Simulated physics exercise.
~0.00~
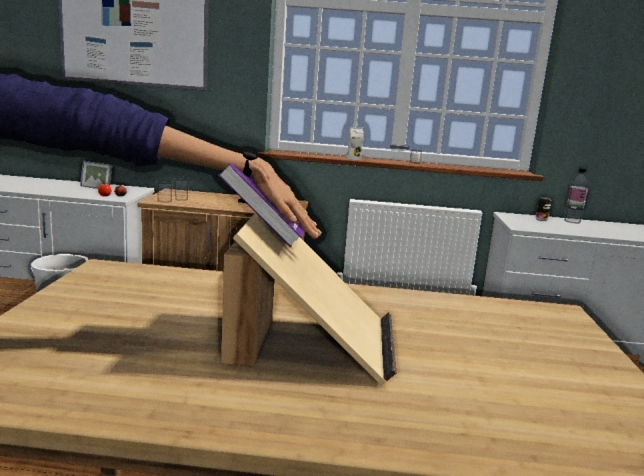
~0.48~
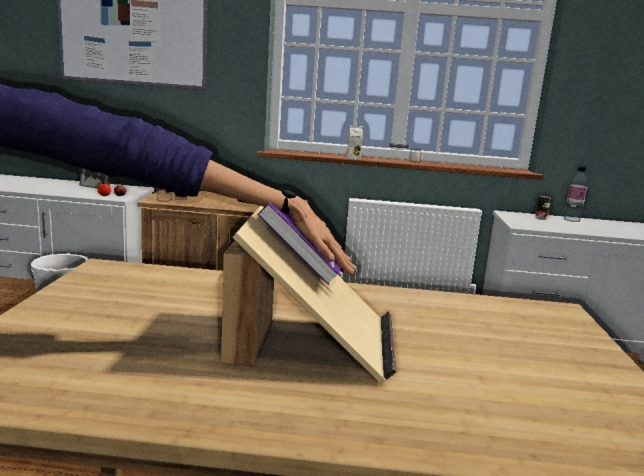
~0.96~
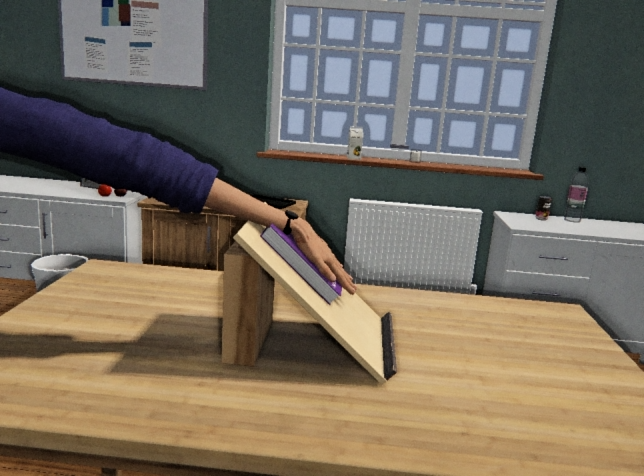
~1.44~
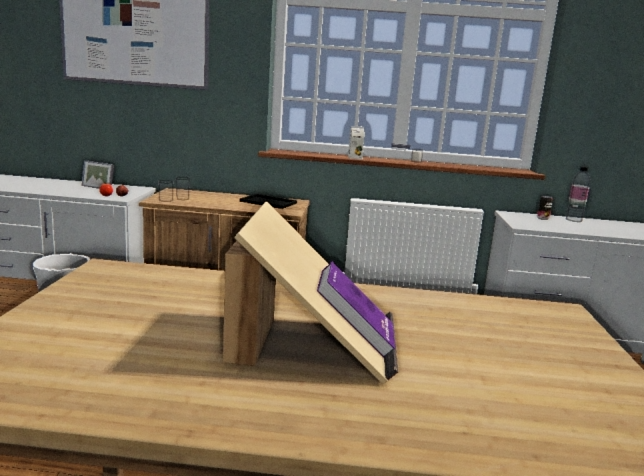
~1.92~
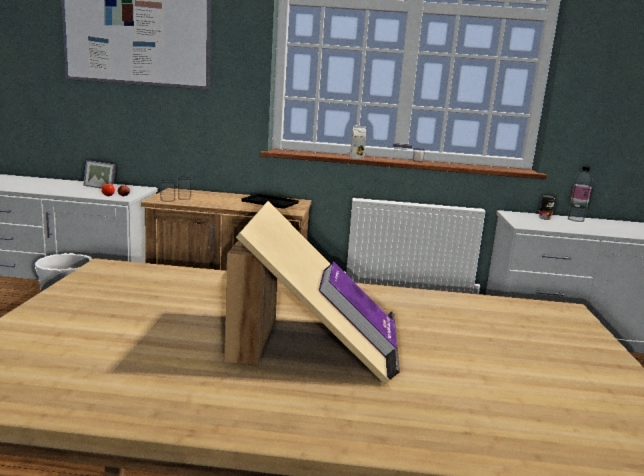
Purple book held by a hand on a propped-up board, then released, sliding down to rest at the dark bottom edge.
